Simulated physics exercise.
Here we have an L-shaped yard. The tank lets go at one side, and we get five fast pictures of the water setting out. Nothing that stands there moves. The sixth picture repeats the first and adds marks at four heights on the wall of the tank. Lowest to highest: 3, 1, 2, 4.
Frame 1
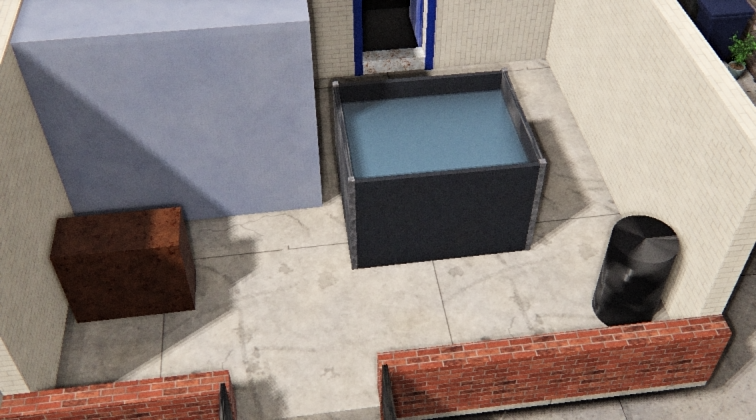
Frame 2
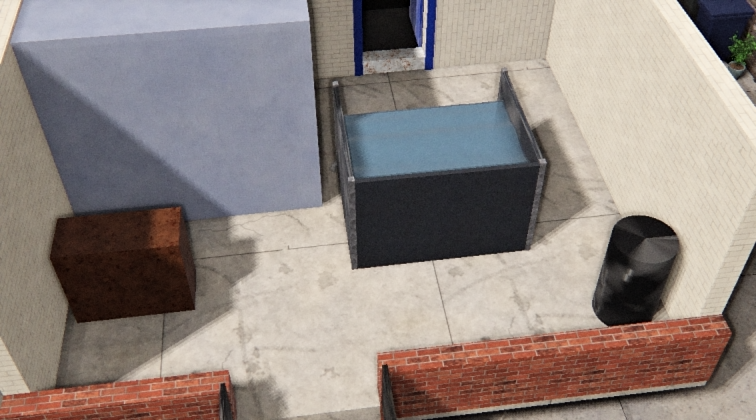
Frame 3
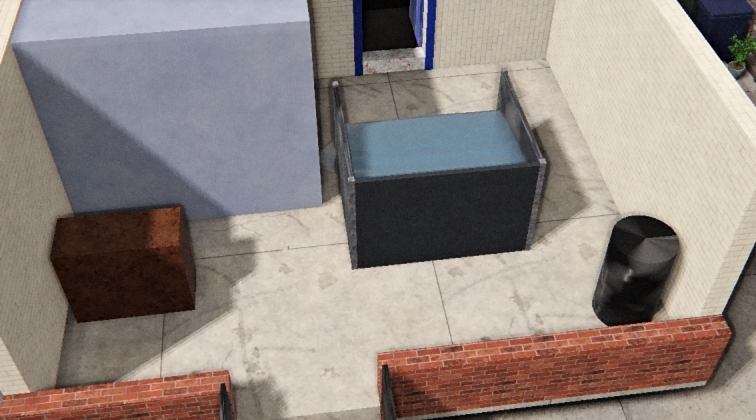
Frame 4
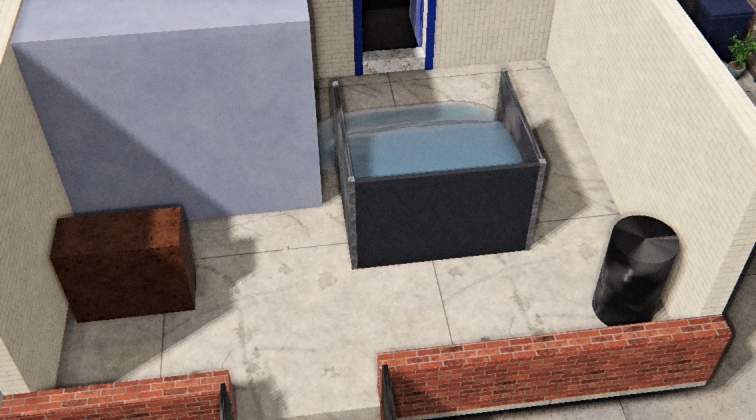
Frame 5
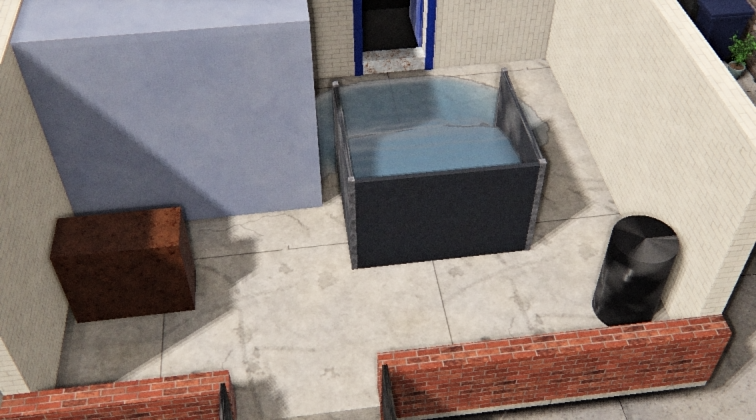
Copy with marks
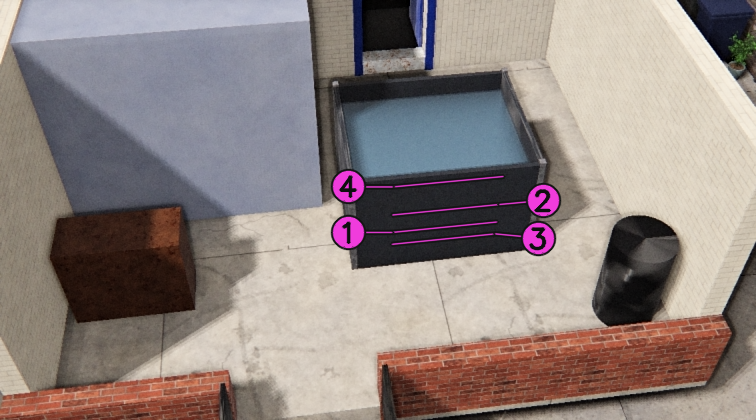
A big pale blue block stood in a walled yard beside a dark tank of water; the tank's back wall vanished, and the water spilled out behind it, spreading across the paving near the blue doorway.
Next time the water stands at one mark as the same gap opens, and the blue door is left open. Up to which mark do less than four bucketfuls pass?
That is mark 3.
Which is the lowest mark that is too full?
That is mark 1.
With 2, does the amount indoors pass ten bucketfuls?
Yes, clearly.
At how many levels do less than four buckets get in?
One of them.
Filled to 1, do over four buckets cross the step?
Yes.
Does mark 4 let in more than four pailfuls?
Yes, it does.
On the marked copy, 1 at (444, 227); 2 at (446, 209); 3 at (443, 239); 4 at (448, 181); from the bottom up 3, 1, 2, 4.
With 1, about 9 bucketfuls get in.
With 2, dozens of bucketfuls pour in.
With 3, a splash gets over, under a bucket.
With 4, dozens of bucketfuls pour in.
